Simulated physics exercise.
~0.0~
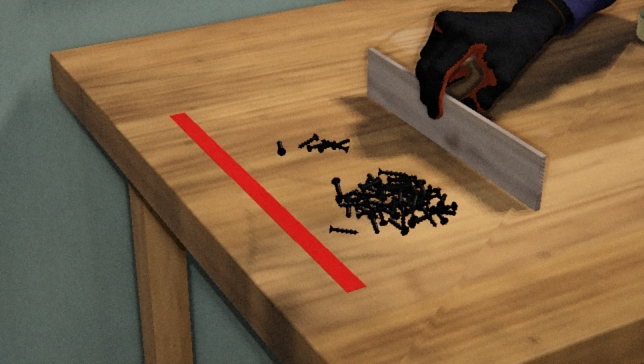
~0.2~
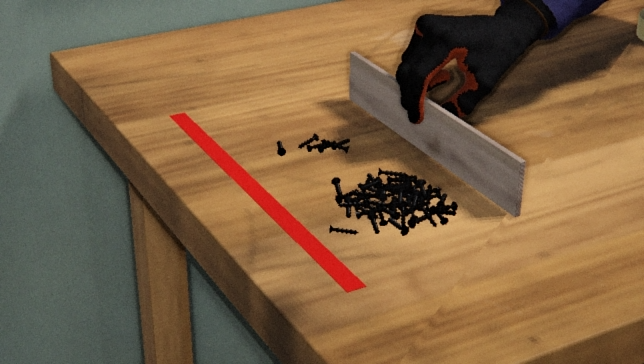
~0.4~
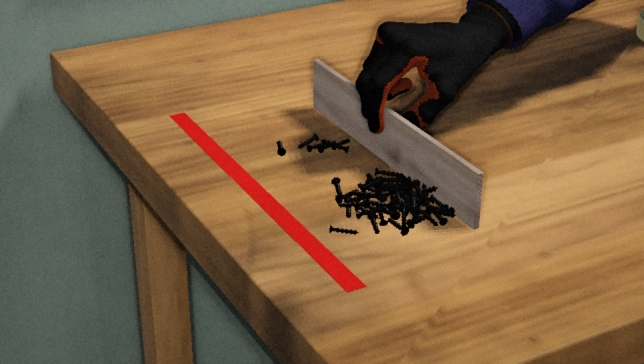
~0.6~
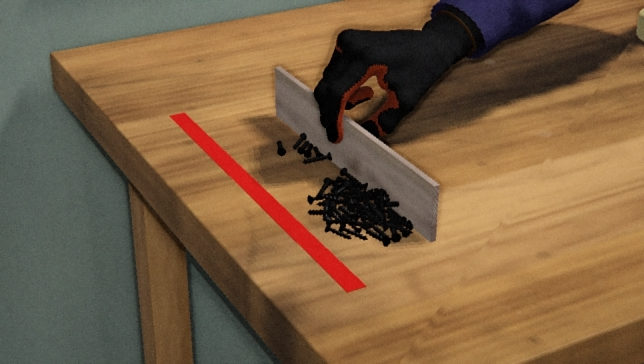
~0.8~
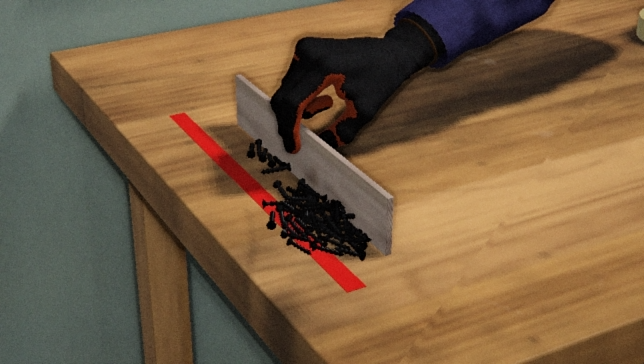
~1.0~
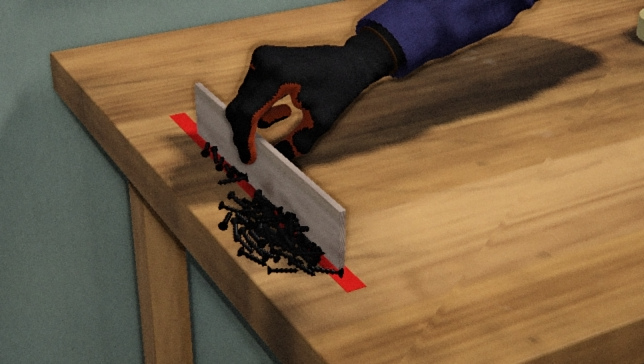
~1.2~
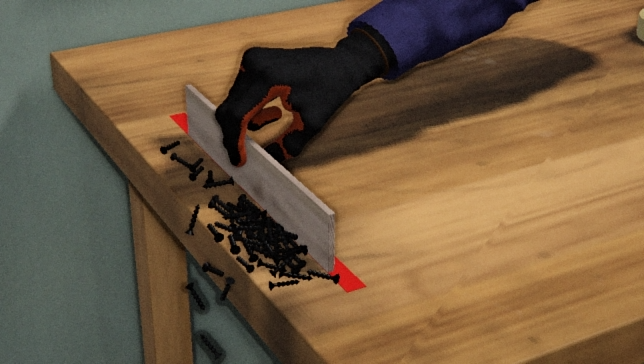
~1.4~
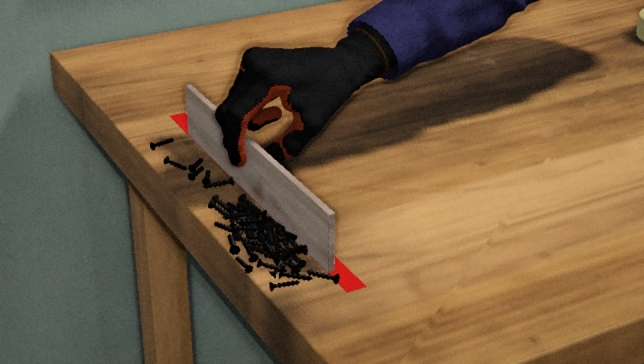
On a wooden table with a strip of red tape near its left edge, a gloved hand in a dark blue sleeve holds a flat grey board upright. Two groups of black screws, a large pile in front and a small cluster behind, lie between board and tape. The hand slides the board left until it meets both groups and pushes them across the tape. The board stops at the tape, with the screws bunched near the edge. A few from the front pile drop off, while the rest and the back cluster stay on the table.
